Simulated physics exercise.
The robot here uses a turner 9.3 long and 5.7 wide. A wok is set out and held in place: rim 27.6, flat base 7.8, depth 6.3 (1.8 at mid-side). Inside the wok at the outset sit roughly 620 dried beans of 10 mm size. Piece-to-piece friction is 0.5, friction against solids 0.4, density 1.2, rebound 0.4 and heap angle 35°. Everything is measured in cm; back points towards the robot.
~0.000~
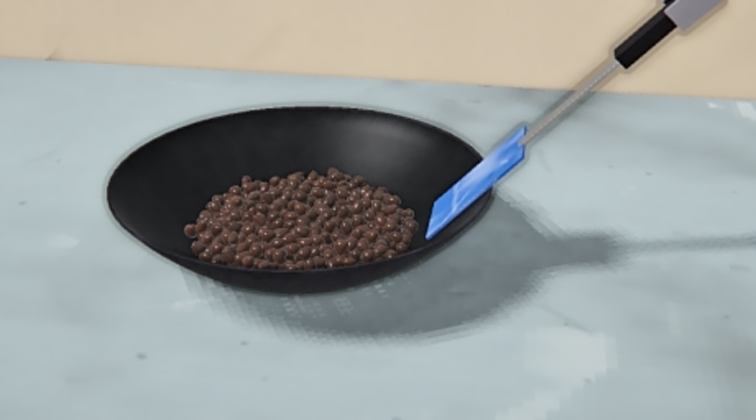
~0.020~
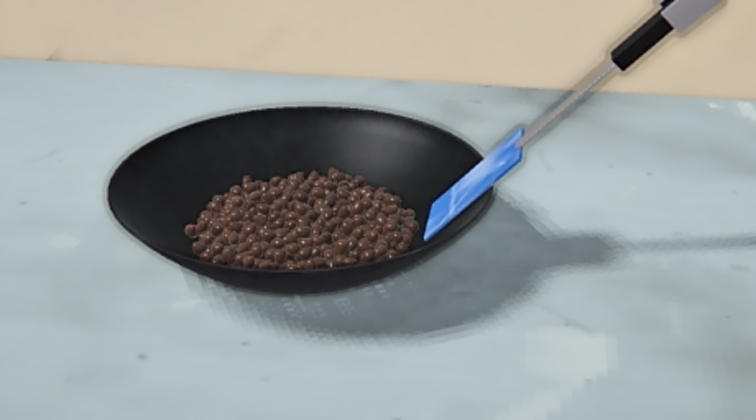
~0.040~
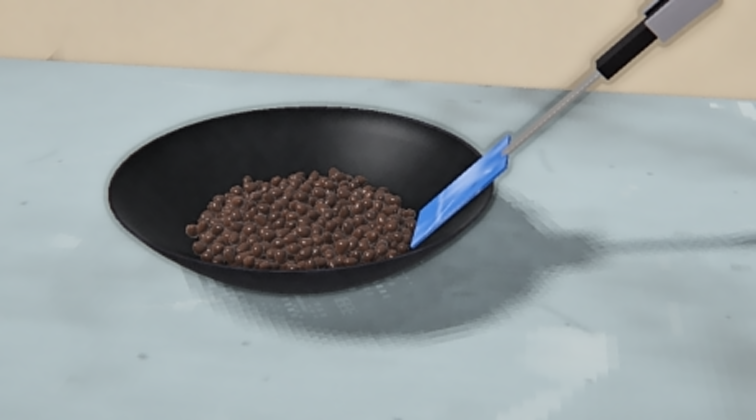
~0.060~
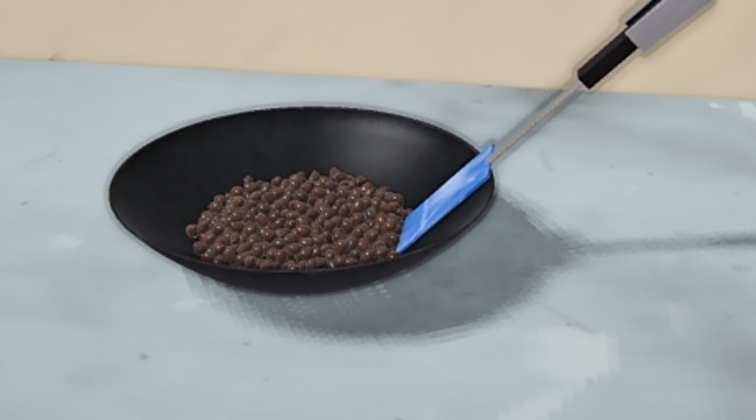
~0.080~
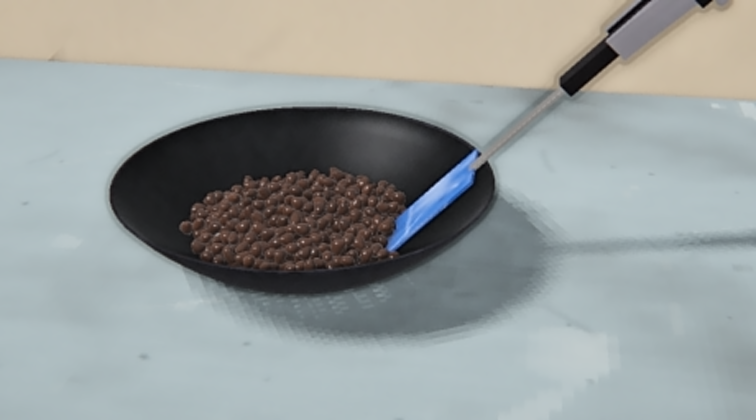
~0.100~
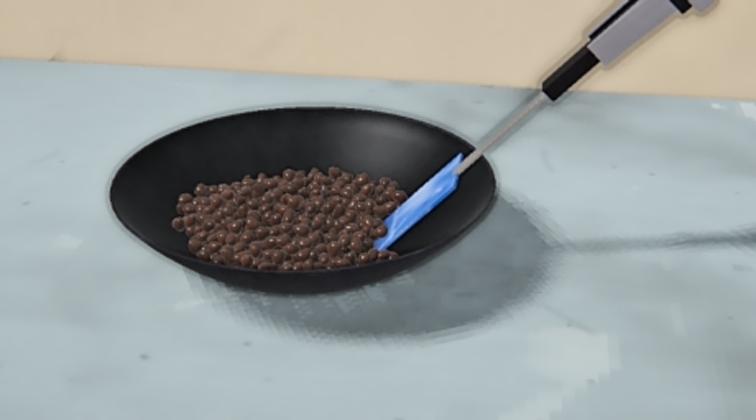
A blue-bladed turner on a robot tool moves left into a black wok, nudging a heap of brown beans slightly leftward.
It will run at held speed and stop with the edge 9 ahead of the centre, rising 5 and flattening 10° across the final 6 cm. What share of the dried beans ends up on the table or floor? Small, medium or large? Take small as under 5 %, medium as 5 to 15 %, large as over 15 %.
Medium, so between 5 and 15 %.
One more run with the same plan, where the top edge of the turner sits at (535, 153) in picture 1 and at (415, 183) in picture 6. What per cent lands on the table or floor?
Roughly 20 percent ends up there.
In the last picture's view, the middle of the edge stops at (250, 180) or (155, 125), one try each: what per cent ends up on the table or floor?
0 % and 20 %.
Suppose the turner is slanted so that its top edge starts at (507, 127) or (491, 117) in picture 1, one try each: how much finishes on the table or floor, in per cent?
Some 5 and 5 per cent.
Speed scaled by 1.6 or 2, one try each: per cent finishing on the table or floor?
The two tries give roughly 20 and 25 in a hundred.
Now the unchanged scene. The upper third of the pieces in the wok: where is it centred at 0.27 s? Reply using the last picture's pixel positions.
Centre: Approx. (198, 187) in the last view.
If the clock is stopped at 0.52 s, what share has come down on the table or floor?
About 4 per cent.
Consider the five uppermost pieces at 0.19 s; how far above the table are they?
I'd say close to 5 cm on average.
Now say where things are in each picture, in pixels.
The first picture shows the turner top edge at (525, 141), sloping 47°; upper third of the load around (304, 215), from x 190 to 410, top at y 175; 624 in the wok.
The second picture shows the turner top edge at (522, 143), sloping 47°; upper third of the load around (305, 215), from x 190 to 415, top at y 175.
The third picture shows the turner top edge at (508, 151), sloping 47°; upper third of the load around (305, 215), from x 195 to 415, top at y 175.
The fourth picture shows the turner top edge at (491, 159), sloping 47°; upper third of the load around (307, 215), from x 195 to 410, top at y 175.
The fifth picture shows the turner top edge at (475, 166), sloping 47°; upper third of the load around (303, 211), from x 185 to 410, top at y 175.
The sixth picture shows the turner top edge at (459, 170), sloping 47°; upper third of the load around (291, 210), from x 180 to 405, top at y 175; 624 in the wok.
After 0.19 s, sloping 47°, highest piece 5 above the table; 624 in the wok.
After 0.27 s, sloping 43°, highest piece 7 above the table; 624 in the wok.
After 0.52 s, sloping 37°, highest piece 6 above the table; 572 in the wok, 27 on the table or floor, 25 on the blade or in flight.
After 1.57 s, sloping 37°, highest piece 6 above the table; 572 in the wok, 52 on the table or floor.
In the end, 572 in the wok, 52 on the table or floor. That is 8 % on the table or floor.
